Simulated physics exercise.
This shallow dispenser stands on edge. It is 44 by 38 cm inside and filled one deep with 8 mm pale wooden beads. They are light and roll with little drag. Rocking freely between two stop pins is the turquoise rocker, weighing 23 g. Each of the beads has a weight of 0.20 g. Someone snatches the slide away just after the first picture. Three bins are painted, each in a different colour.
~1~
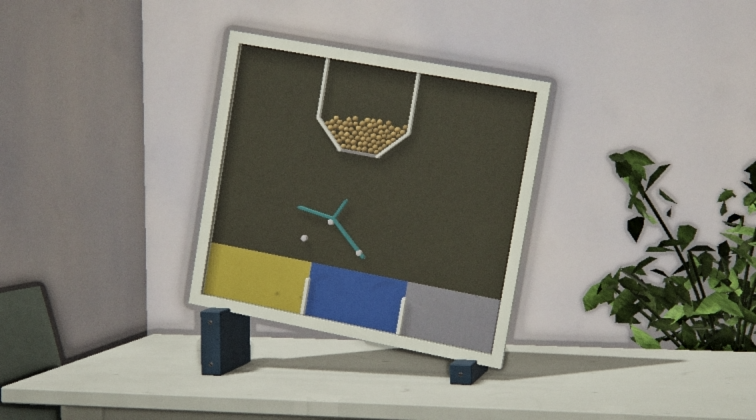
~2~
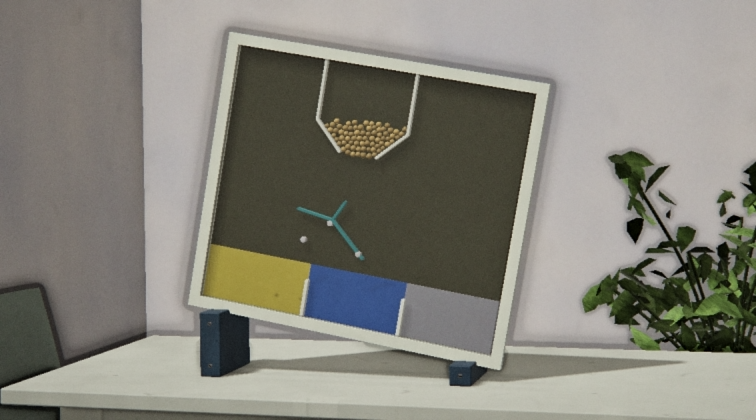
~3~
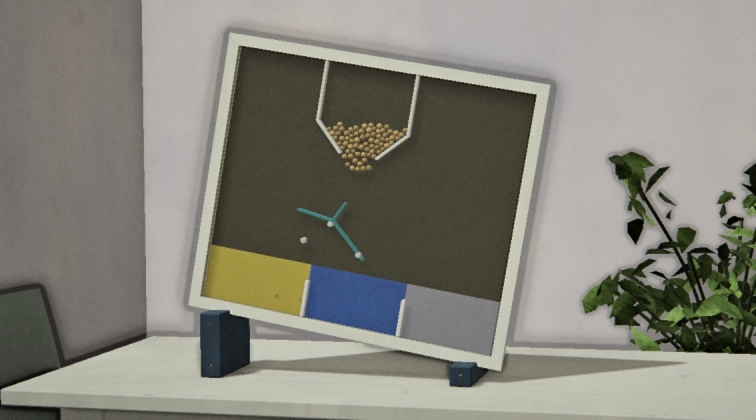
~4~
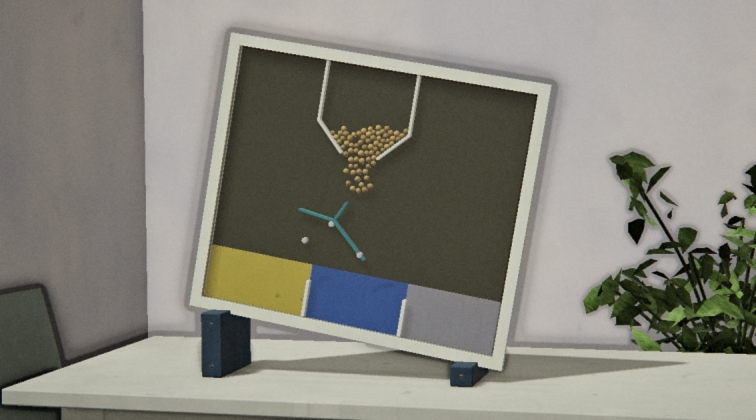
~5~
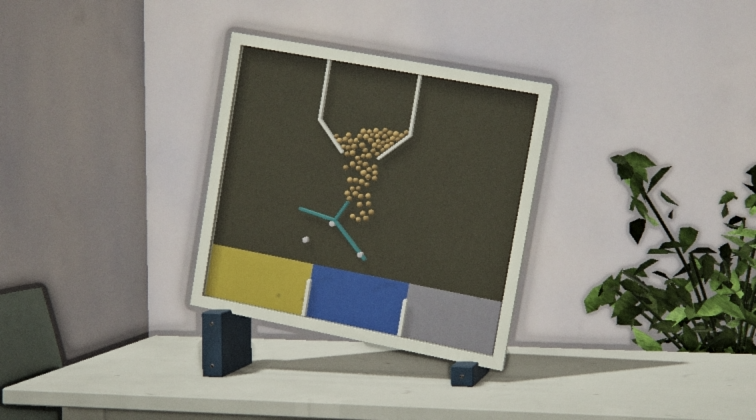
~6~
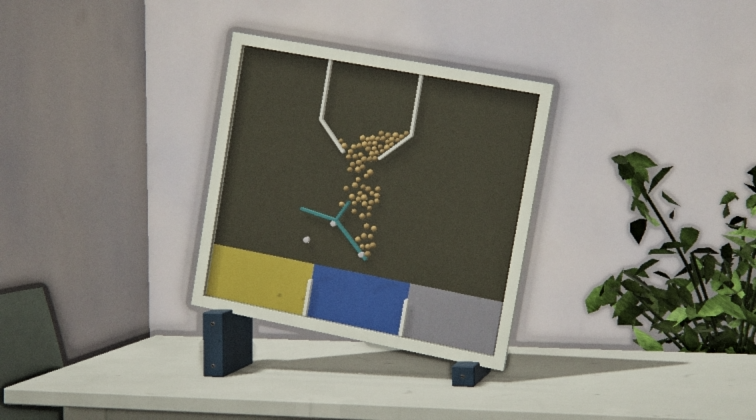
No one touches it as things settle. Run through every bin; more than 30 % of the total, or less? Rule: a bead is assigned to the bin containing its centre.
Blue more, yellow less, grey less than 30 %.
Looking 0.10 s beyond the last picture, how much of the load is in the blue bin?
Around 25 percent of the load.
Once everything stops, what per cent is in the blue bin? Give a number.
Around 70 %.
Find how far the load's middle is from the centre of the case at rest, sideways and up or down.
Right: About 3 cm; below: About 17 cm.
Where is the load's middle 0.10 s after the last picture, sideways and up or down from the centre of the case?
Right by about 1 cm and below by about 6 cm.
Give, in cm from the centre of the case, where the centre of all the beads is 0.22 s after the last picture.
About 2 cm right and 13 cm below.
Then, 0.10 s later than the last picture, the beads' middle is 1 cm right of and 6 cm below the centre; blue 25 %; turquoise rocker right end down 37°.
Then, 0.22 s later than the last picture, the beads' middle is 2 cm right of and 13 cm below the centre; blue 60 %, grey 5 %; turquoise rocker right end down 37°.
Then, 0.45 s later than the last picture, the beads' middle is 2 cm right of and 16 cm below the centre; blue 70 %, grey 20 %; turquoise rocker right end down 37°.
All still 1.4 s after it, blue 70 %, yellow 5 %, grey 20 %, elsewhere 5 %; turquoise rocker right end down 37°.
